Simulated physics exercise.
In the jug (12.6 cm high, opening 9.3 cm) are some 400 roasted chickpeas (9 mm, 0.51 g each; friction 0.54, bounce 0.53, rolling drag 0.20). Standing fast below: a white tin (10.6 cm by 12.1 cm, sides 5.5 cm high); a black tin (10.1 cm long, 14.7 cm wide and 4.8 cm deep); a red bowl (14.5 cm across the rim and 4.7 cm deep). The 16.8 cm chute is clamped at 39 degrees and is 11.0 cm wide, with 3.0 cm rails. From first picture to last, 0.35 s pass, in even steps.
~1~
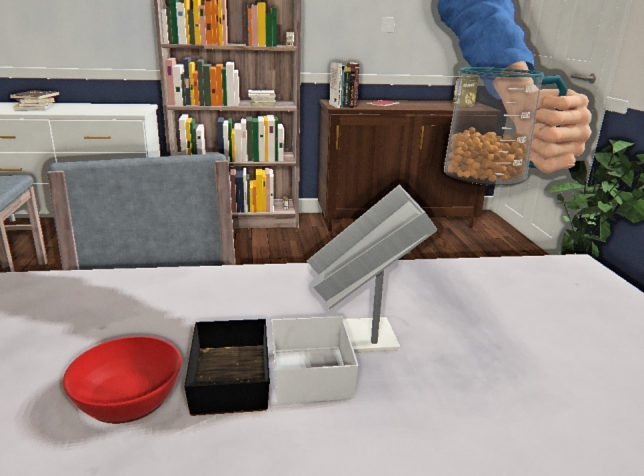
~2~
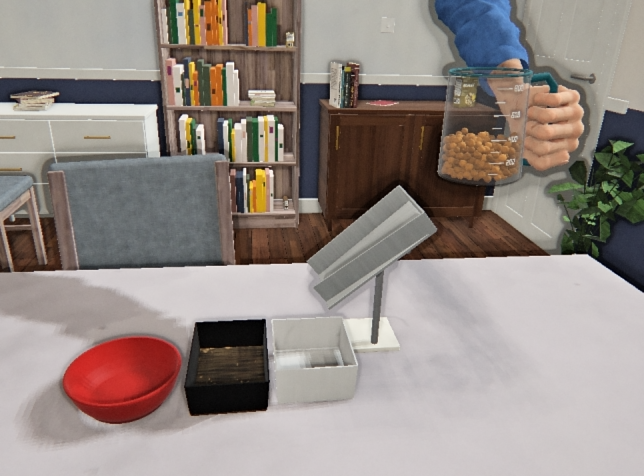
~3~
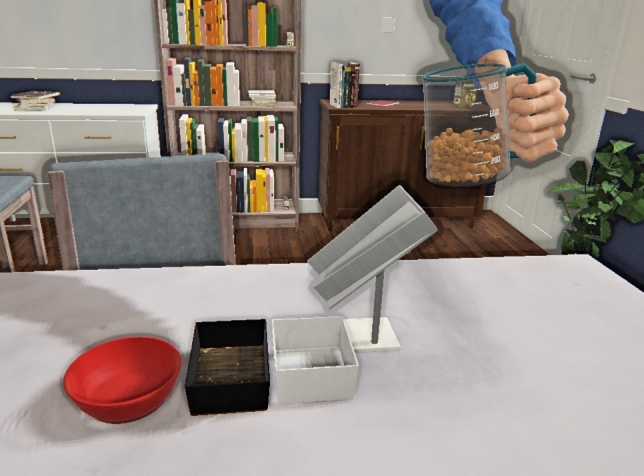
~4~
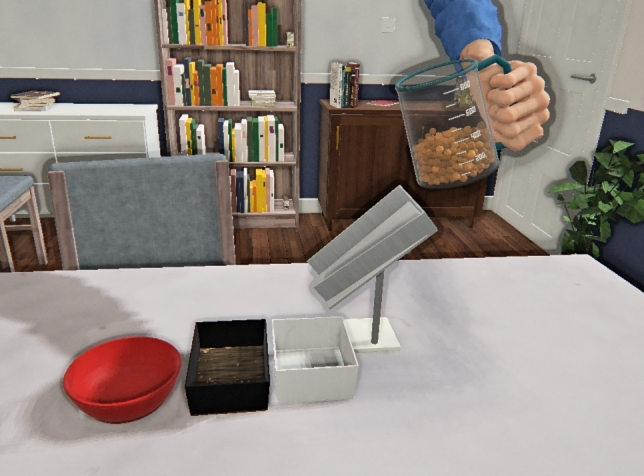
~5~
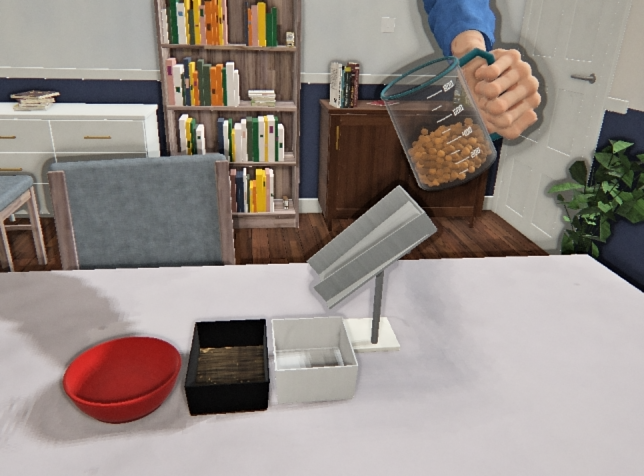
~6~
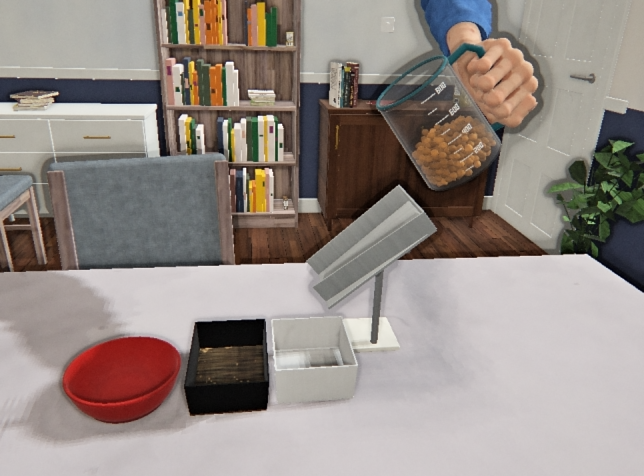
In this clip, a hand holding a clear jug of roasted chickpeas moves left above a sloping chute, tilting the jug steadily leftward, while a white tin, a black tin and a red bowl stay still on the table.
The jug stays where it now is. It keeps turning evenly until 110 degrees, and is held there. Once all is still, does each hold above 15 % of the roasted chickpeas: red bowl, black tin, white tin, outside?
Red bowl no, black tin yes, white tin yes, outside no.
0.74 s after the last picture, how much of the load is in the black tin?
Some 0 per cent.
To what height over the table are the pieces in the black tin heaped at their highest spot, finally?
About 5.5 cm.
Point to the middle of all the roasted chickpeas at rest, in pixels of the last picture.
At about (254, 377).
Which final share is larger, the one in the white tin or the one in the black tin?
The larger share is in the black tin.
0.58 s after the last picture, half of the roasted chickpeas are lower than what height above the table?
Some 36 cm.
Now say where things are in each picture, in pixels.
In the first picture, jug at (497, 93); tilt 0 degrees; moved 0.0 cm; lip at (464, 71); top of the load at (491, 136); white tin at (312, 341); black tin at (229, 349); red bowl at (124, 367).
In the second picture, jug at (487, 94); tilt 3 degrees; moved 1.1 cm; lip at (453, 73); top of the load at (482, 135).
In the third picture, jug at (464, 96); tilt 11 degrees; moved 3.6 cm; low side left; lip at (426, 79); top of the load at (485, 134).
In the fourth picture, jug at (441, 99); tilt 20 degrees; moved 6.0 cm; low side left; lip at (399, 88); top of the load at (453, 130).
In the fifth picture, jug at (429, 102); tilt 30 degrees; moved 7.1 cm; low side left; lip at (384, 97); top of the load at (452, 128).
In the sixth picture, jug at (426, 106); tilt 39 degrees; moved 7.1 cm; low side left; lip at (379, 107); top of the load at (461, 124); white tin at (312, 341); black tin at (229, 349); red bowl at (124, 367).
Then, 0.22 s after the last picture, tilt 69 degrees; jug 100 %; middle of all pieces near (462, 138).
Then, 0.41 s after the last picture, tilt 94 degrees; jug 100 %; middle of all pieces near (462, 132).
Then, 0.58 s after the last picture, tilt 110 degrees; jug 95 %, slope 5 %; middle of all pieces near (451, 138).
Then, 0.74 s after the last picture, tilt 110 degrees; jug 85 %, slope 15 %; middle of all pieces near (428, 159).
In the end, black tin 50 %, white tin 25 %, jug 15 %, slope 5 %, red bowl 0 %, outside 5 %.
